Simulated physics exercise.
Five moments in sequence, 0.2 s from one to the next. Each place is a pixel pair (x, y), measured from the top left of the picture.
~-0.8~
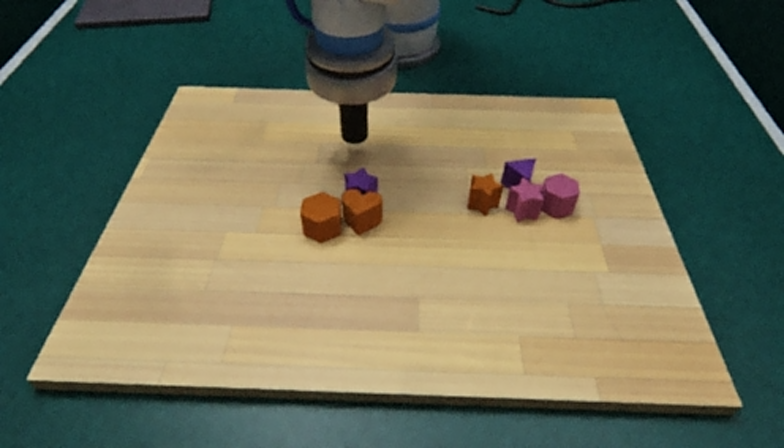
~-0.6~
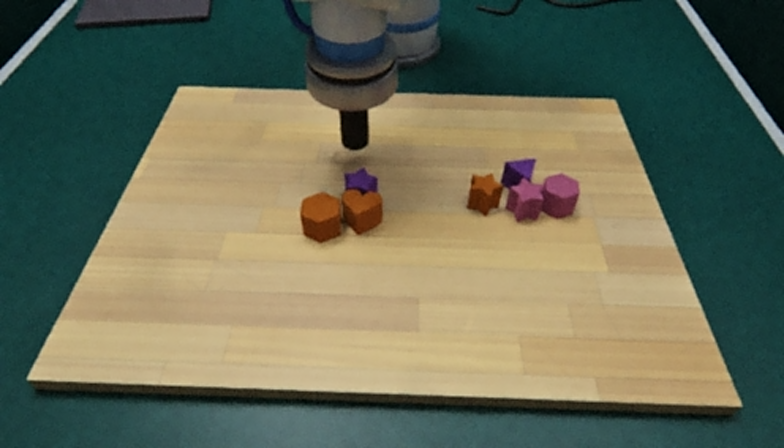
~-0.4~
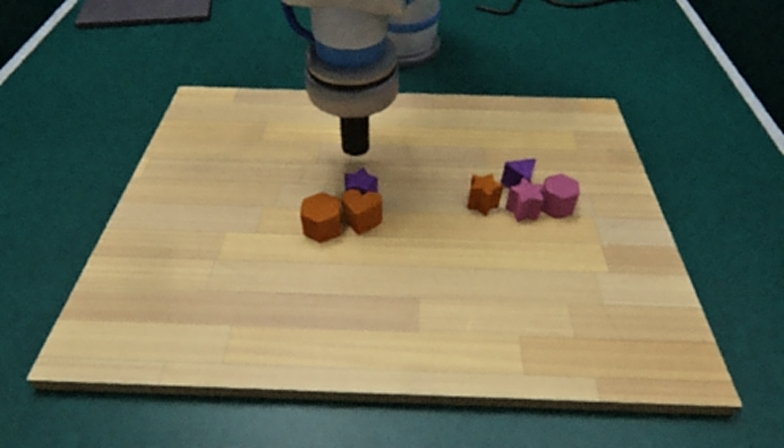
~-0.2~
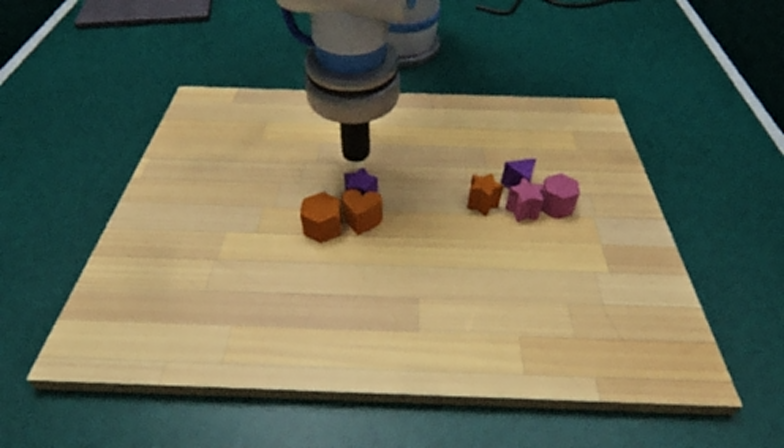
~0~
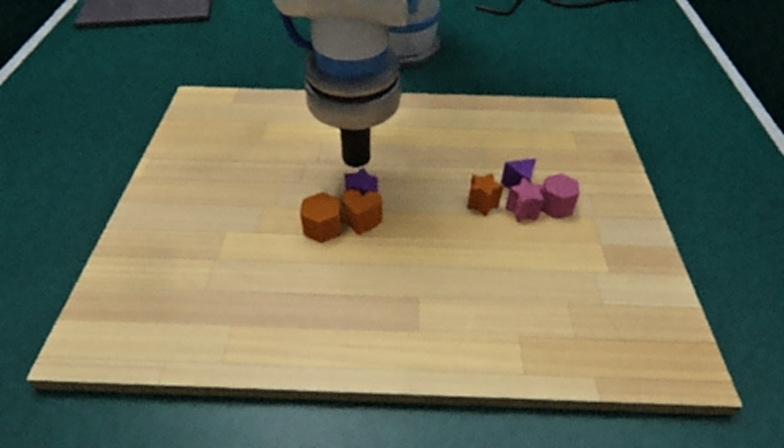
On a wooden board, a robot arm's dark rod inching down toward a purple star beside orange blocks, all blocks staying still.
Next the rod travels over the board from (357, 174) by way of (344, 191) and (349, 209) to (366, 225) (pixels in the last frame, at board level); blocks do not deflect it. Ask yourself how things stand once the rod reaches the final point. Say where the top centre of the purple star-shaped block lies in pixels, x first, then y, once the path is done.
Near (383, 221).
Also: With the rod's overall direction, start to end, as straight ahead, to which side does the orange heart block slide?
It is displaced to the left.
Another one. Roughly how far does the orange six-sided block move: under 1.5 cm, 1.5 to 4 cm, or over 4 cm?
Travels under 1.5 cm.
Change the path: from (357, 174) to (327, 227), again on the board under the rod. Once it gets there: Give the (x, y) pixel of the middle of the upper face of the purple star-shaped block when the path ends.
Pixel (352, 213).
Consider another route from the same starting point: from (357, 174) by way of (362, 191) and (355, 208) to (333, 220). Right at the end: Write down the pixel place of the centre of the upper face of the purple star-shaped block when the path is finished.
The middle of the upper face of the purple star-shaped block will lie at about (351, 213) in the picture.
What follows on the original path. Halfway along, rod at (342, 186); purple star-shaped block at (359, 195), turned 15° anticlockwise; orange heart block at (367, 215), turned 15° anticlockwise.
At the end, rod at (365, 210); orange six-sided block not moved; purple star-shaped block at (383, 221), turned 15° anticlockwise; orange heart block at (392, 243), turned 15° anticlockwise.
